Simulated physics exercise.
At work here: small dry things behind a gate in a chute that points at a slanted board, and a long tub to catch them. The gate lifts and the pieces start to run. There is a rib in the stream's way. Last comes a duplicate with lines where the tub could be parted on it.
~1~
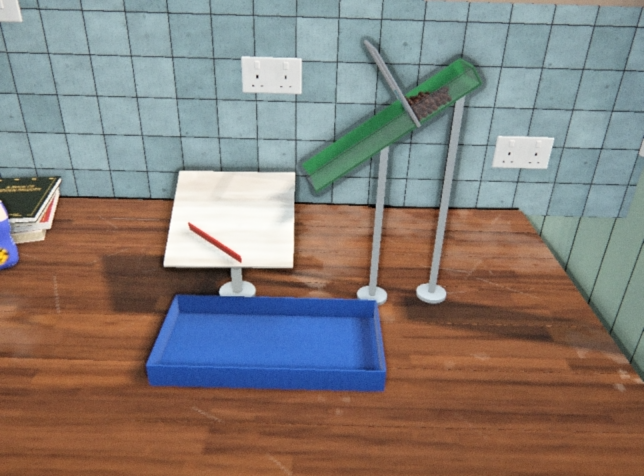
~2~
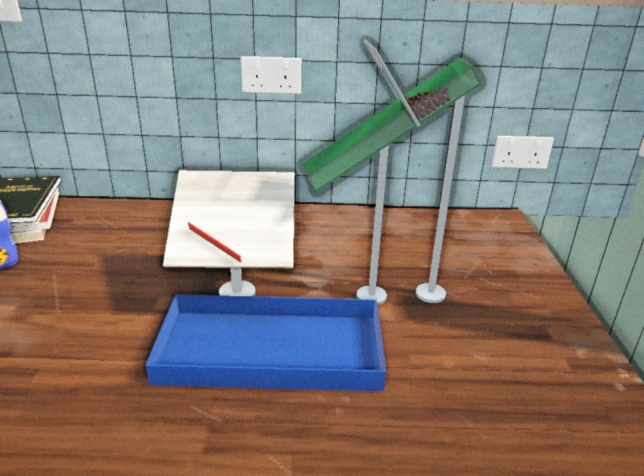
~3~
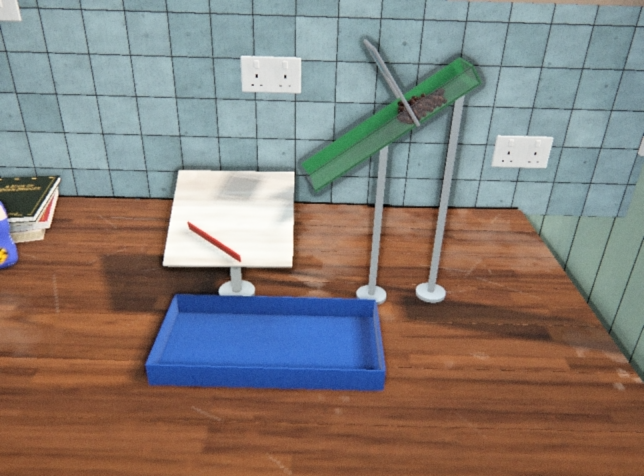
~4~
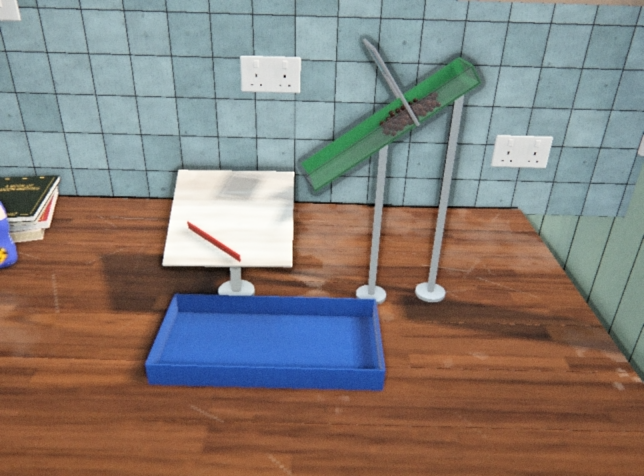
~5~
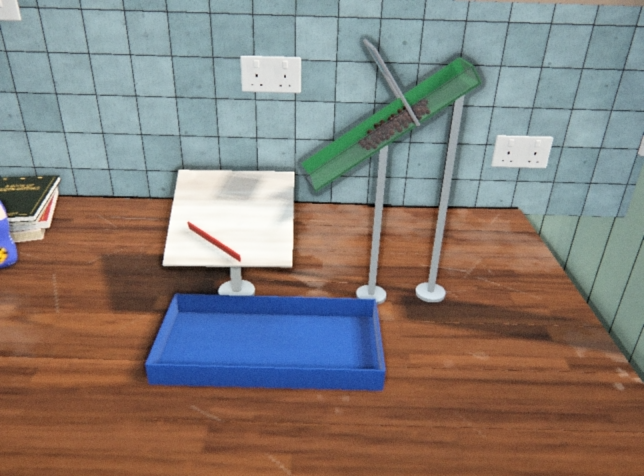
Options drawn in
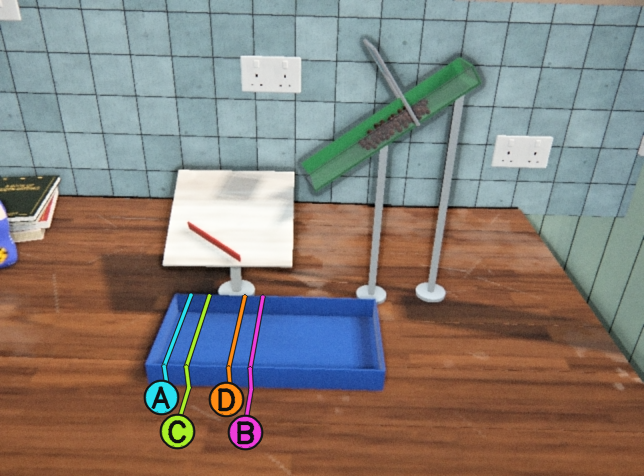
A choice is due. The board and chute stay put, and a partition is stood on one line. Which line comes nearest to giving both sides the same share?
It is B.
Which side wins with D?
More lands on the right.
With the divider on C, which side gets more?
More lands on the right.
On the marked copy, line A crosses the front rim at (164, 365); line B crosses the front rim at (250, 367); line C crosses the front rim at (186, 365); line D crosses the front rim at (228, 366).
For line A, of what is caught, none at all on the left of the divider, the whole lot on the right.
For line B, of what is caught, close to a third on the left of the divider, close to two thirds on the right.
For line C, of what is caught, a small share on the left of the divider, all but a few on the right.
For line D, of what is caught, a small share on the left of the divider, the bulk on the right.
